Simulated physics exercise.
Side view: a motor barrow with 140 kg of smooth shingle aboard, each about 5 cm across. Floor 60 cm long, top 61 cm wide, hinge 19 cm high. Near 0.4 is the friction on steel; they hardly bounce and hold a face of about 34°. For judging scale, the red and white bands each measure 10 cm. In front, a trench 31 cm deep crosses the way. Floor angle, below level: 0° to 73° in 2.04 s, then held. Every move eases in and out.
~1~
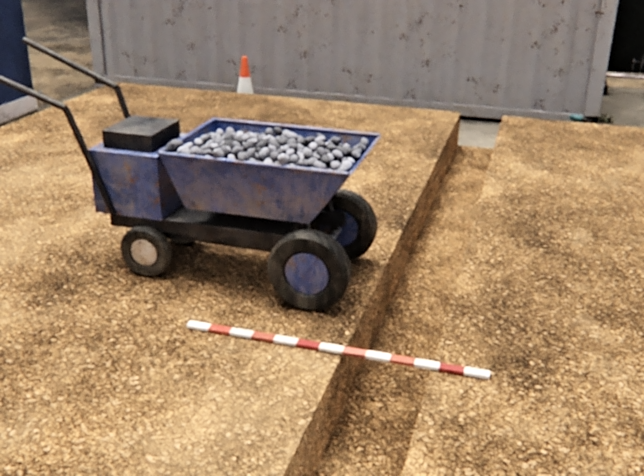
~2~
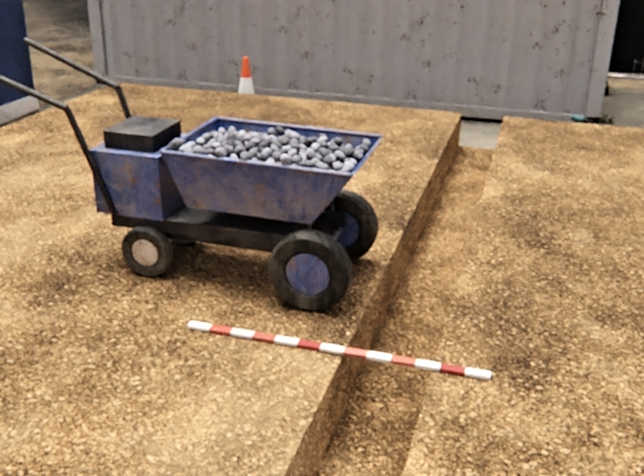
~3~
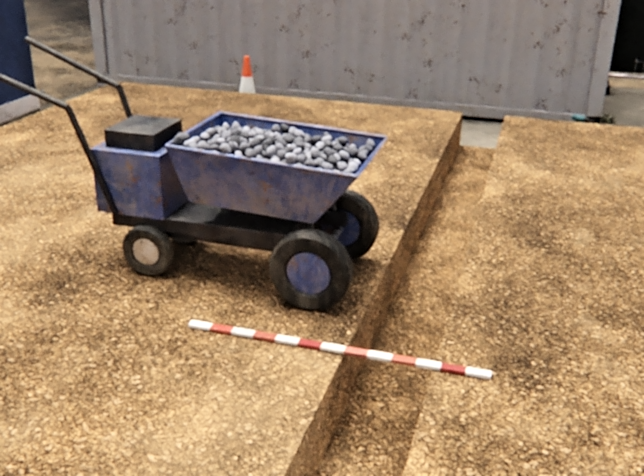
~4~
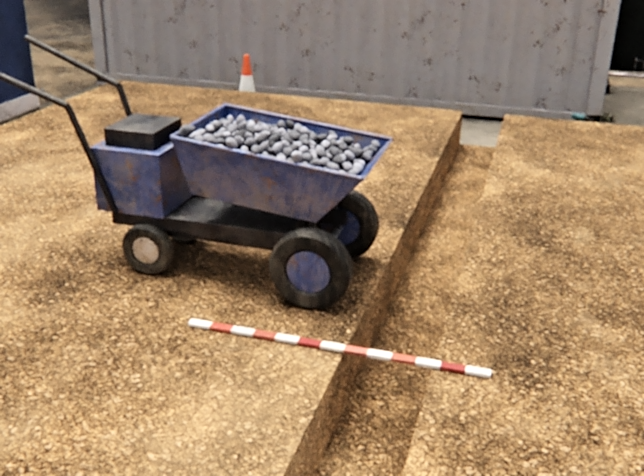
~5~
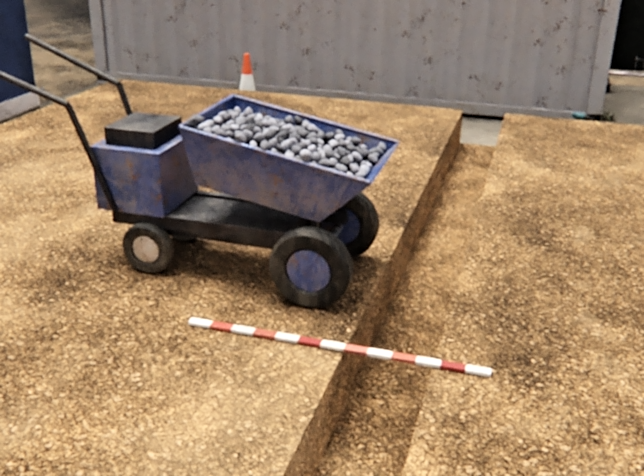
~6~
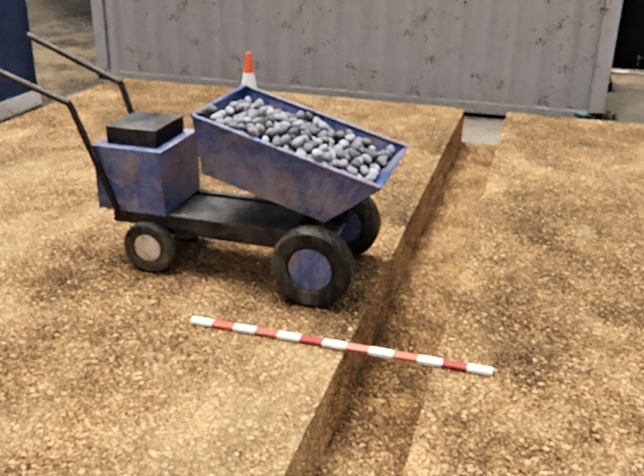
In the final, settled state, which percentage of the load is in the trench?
39 per cent is in the trench.
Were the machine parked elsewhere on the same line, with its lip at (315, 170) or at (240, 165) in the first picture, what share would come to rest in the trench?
About 70 per cent from the first spot, about 75 from the second.
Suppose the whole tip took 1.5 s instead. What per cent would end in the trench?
I'd put it at some 35 in a hundred.
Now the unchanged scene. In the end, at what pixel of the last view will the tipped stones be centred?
The tipped stones centre close to (480, 298).
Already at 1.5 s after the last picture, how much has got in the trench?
By that point it's something like 15 in a hundred.
Then, 0.9 s after the last picture the floor is at 62°, 92 % in the skip, 4 % in the trench, 4 % past the trench; the foremost stones are at (476, 298).
Then, 1.5 s after the last picture the floor is at 73°, 25 % in the skip, 16 % in the trench, 59 % past the trench; the foremost stones are past the picture's edge.
Then, 1.9 s after the last picture the floor is at 73°, 9 % in the skip, 26 % in the trench, 65 % past the trench; the foremost stones are past the picture's edge.
Then, 3.8 s after the last picture the floor is at 73°, 0 % in the skip, 39 % in the trench, 61 % past the trench; the foremost stones are past the picture's edge.
